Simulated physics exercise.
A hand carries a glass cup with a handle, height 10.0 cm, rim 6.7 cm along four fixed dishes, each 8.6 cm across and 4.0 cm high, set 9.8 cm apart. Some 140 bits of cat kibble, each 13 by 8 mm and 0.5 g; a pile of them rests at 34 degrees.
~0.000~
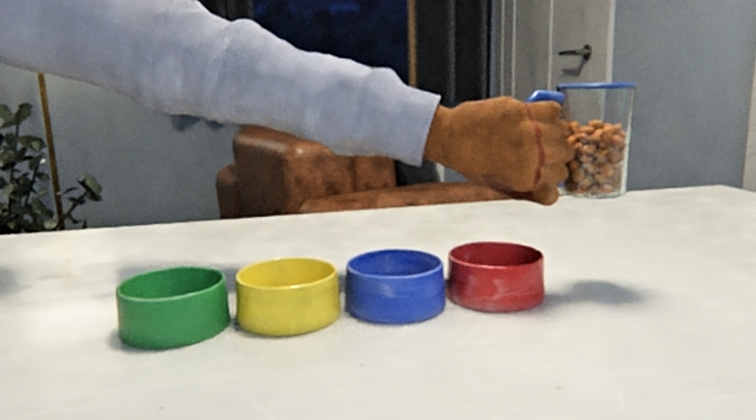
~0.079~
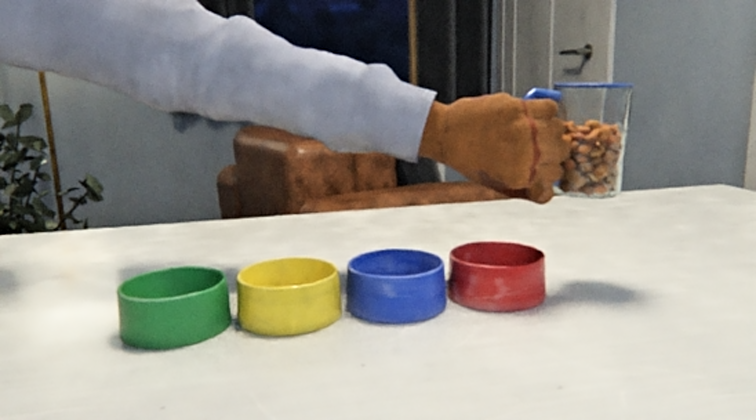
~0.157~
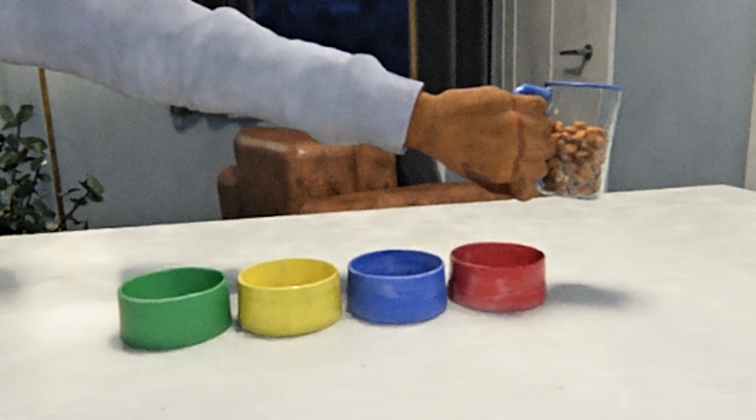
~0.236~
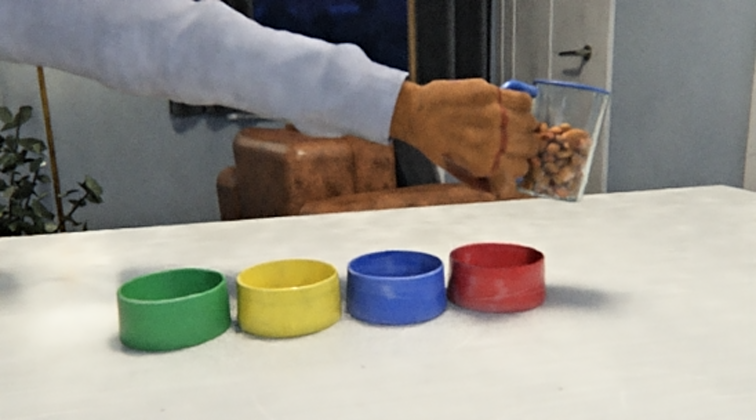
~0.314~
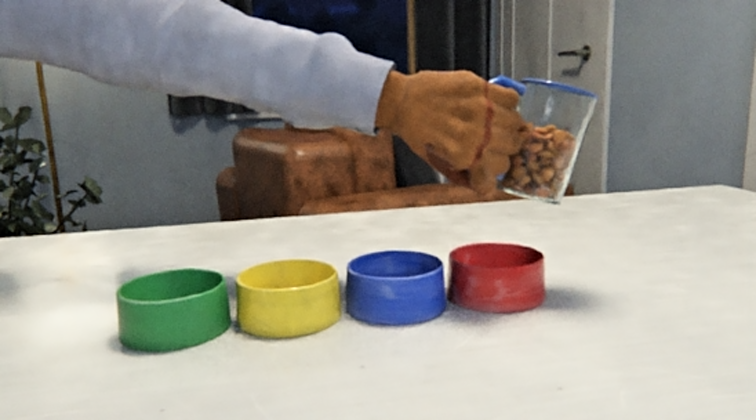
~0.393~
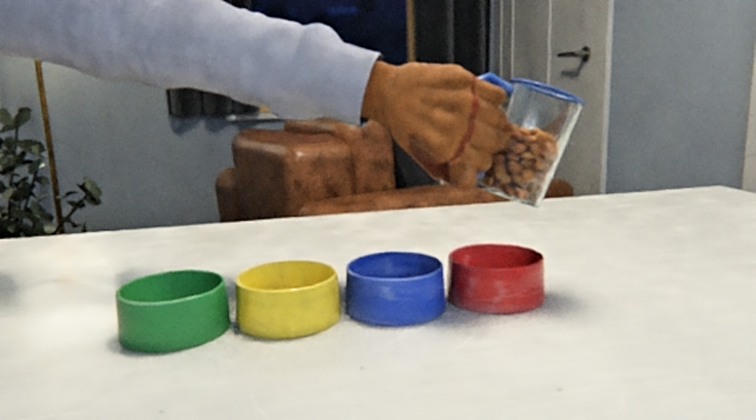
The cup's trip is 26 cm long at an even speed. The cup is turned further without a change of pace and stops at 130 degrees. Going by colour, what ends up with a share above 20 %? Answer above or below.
Red dish: Below; blue dish: Above; green dish: Below; yellow dish: Below; on the counter: Below.
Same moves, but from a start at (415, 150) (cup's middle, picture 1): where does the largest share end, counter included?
Most goes to: Green.
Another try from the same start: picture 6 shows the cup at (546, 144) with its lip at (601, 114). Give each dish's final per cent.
Red 20; blue 50; green 0; yellow 0.
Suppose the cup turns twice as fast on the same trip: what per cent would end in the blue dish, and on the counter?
Blue 80, counter 10.
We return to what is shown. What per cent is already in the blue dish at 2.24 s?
Near 100 per cent so far.
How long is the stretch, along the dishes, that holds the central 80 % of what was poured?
About 5 cm.
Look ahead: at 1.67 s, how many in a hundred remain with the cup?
Some 95 per cent of the load.
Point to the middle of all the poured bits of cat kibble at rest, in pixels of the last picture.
Around (394, 283).
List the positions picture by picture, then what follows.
Cup at (593, 140), tilt 0 degrees, lip at (629, 85), moved 0.0 cm; middle of the pieces at (590, 163); red dish at (495, 254); blue dish at (395, 263); yellow dish at (287, 272); green dish at (172, 282), in the first picture.
Cup at (589, 140), tilt 2 degrees, lip at (626, 85), moved 0.5 cm; middle of the pieces at (586, 163), in the second picture.
Cup at (576, 141), tilt 6 degrees, lip at (616, 89), moved 1.9 cm; middle of the pieces at (570, 163), in the third picture.
Cup at (559, 142), tilt 12 degrees, lip at (603, 94), moved 3.5 cm; middle of the pieces at (552, 165), in the fourth picture.
Cup at (543, 143), tilt 17 degrees, lip at (591, 99), moved 5.1 cm; middle of the pieces at (534, 165), in the fifth picture.
Cup at (527, 145), tilt 22 degrees, lip at (577, 106), moved 6.7 cm; middle of the pieces at (516, 166); red dish at (495, 256); blue dish at (394, 265); yellow dish at (287, 275); green dish at (172, 286). Its pace works out near 65 degrees a second; the hand travels 20 cm a second, in the sixth picture.
After 1.16 s, tilt 73 degrees; cup holds 100 %.
Then, at 1.67 s, tilt 106 degrees; cup holds 95 %.
Then, at 2.24 s, tilt 130 degrees; cup holds 0 %, blue 100 %.
In the end, at 2.8 s, red 0 %, blue 100 %, green 0 %, yellow 0 %, counter 0 %.
